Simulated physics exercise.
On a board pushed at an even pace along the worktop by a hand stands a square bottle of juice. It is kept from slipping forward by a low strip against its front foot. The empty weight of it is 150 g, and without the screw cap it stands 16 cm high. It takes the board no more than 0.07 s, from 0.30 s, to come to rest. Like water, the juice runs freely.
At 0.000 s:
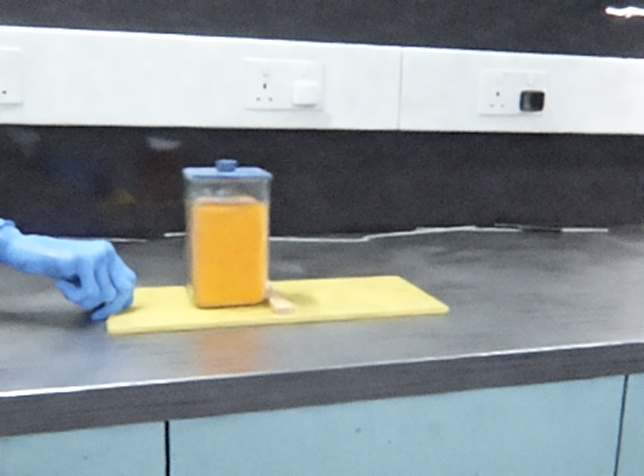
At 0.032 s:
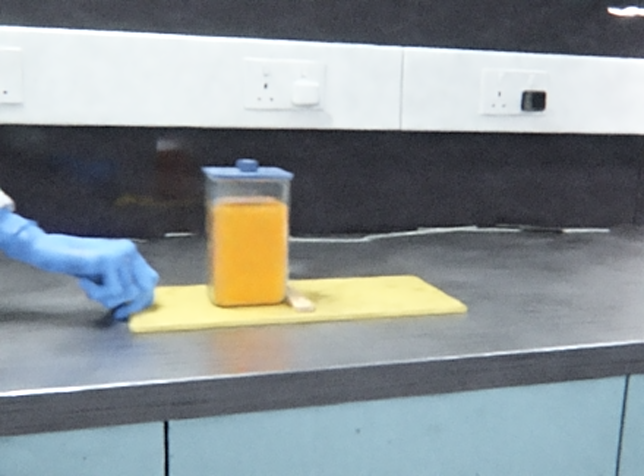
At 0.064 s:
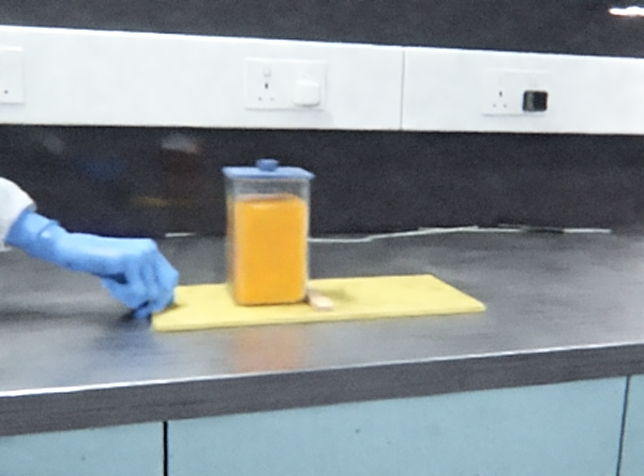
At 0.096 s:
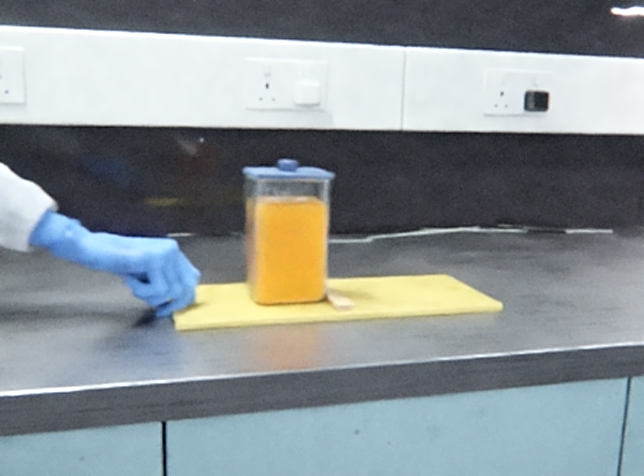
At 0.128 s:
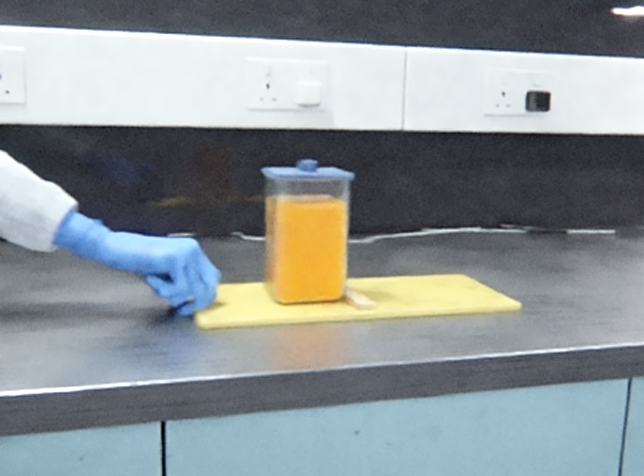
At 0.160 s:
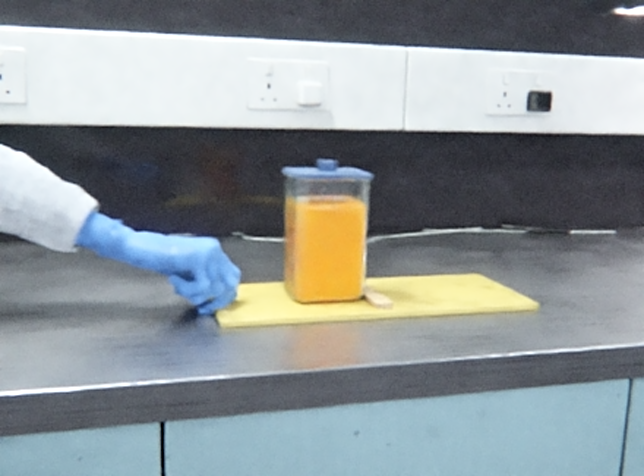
A blue-gloved hand, its arm in a white sleeve, reaches in from the left across a dark worktop, seen from the front above pale blue cupboards. It holds the left end of a yellow board carrying a square, blue-lidded container of orange liquid, with white socket panels behind. The hand pushes the board steadily rightward, the container riding upright, while the camera stays almost still.
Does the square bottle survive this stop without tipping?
It remains on its foot.
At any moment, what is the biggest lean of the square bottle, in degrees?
Peak tilt: Approx. 12°.
After 0.37 s the board moves at 0.00 m/s; the square bottle leans 6°.
After 0.49 s the square bottle leans 12°.
After 0.65 s the square bottle stands where it began.
After 0.87 s the square bottle stands where it began.
In the end the square bottle stands where it began.
